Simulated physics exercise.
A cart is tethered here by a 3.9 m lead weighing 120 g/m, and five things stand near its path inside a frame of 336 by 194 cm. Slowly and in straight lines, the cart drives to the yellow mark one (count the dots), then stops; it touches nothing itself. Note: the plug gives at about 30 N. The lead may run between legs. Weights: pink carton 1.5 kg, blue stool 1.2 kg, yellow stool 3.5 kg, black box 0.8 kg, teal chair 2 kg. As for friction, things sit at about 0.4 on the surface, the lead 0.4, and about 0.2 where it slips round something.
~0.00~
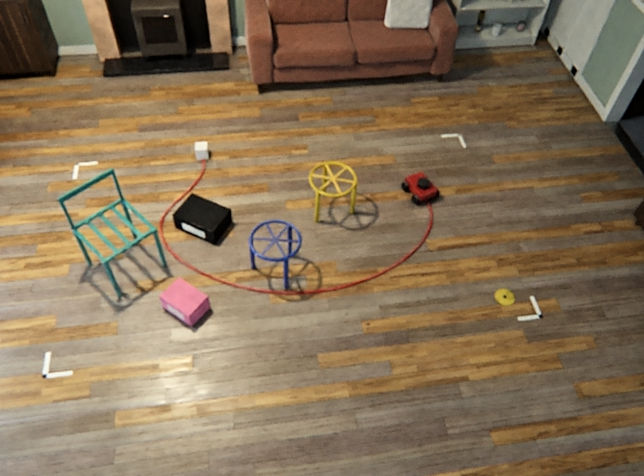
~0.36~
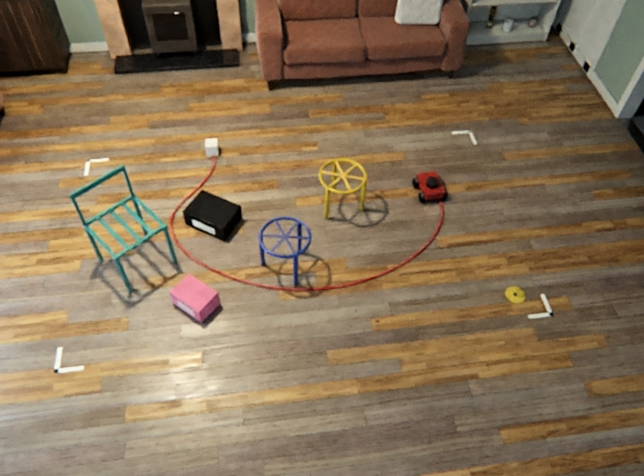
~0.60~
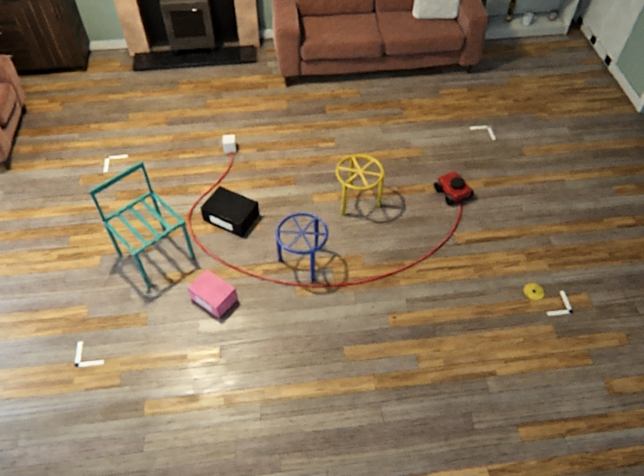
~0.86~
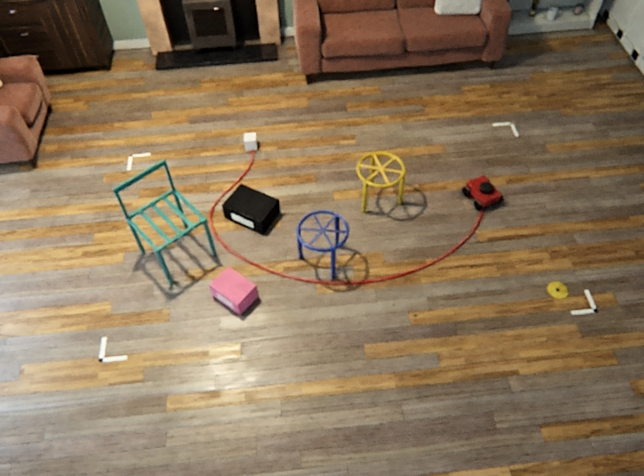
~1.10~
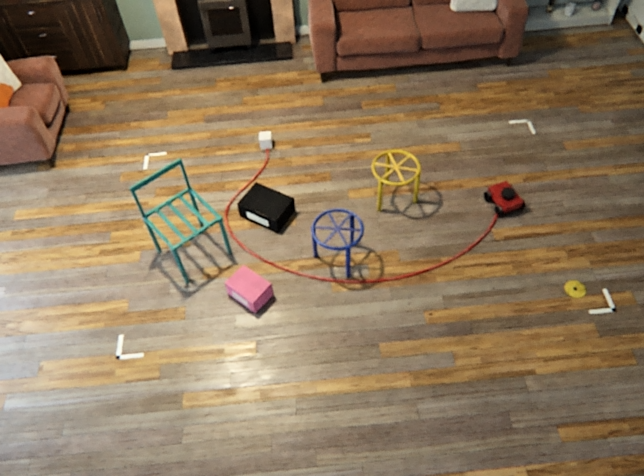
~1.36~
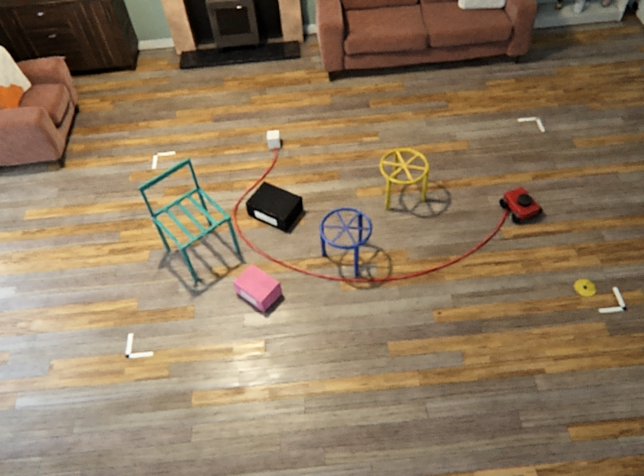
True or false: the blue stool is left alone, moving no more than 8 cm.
True.
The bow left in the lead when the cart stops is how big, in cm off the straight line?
About 100 cm.
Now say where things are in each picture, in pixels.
In the first frame, shows, blue stool (275, 239); marks (505, 297); lead runs through (194, 185) (172, 253) (369, 278) (431, 222); cart (416, 188).
In the second frame, shows, lead runs through (204, 182) (442, 220); cart (427, 186).
In the third frame, shows, lead runs through (222, 178) (459, 216); cart (449, 188).
In the fourth frame, shows, lead runs through (243, 176); cart (478, 193).
In the fifth frame, shows, lead runs through (258, 174); cart (500, 198).
In the sixth frame, shows, blue stool (346, 227); lead runs through (266, 173) (245, 240) (440, 267); cart (516, 204).
By 2.0 s, cart at (534, 225), lead slack at the fixed end; nothing else has moved.
By 2.7 s, cart at (552, 247), lead slack at the fixed end; nothing else has moved.
By 3.3 s, cart at (572, 271), lead slack at the fixed end; nothing else has moved.
By 4.0 s, cart at (585, 286), lead slack at the fixed end; nothing else has moved.
By 4.4 s, cart at (585, 286), lead slack at the fixed end; blue stool 0 cm off its start at (346, 227).
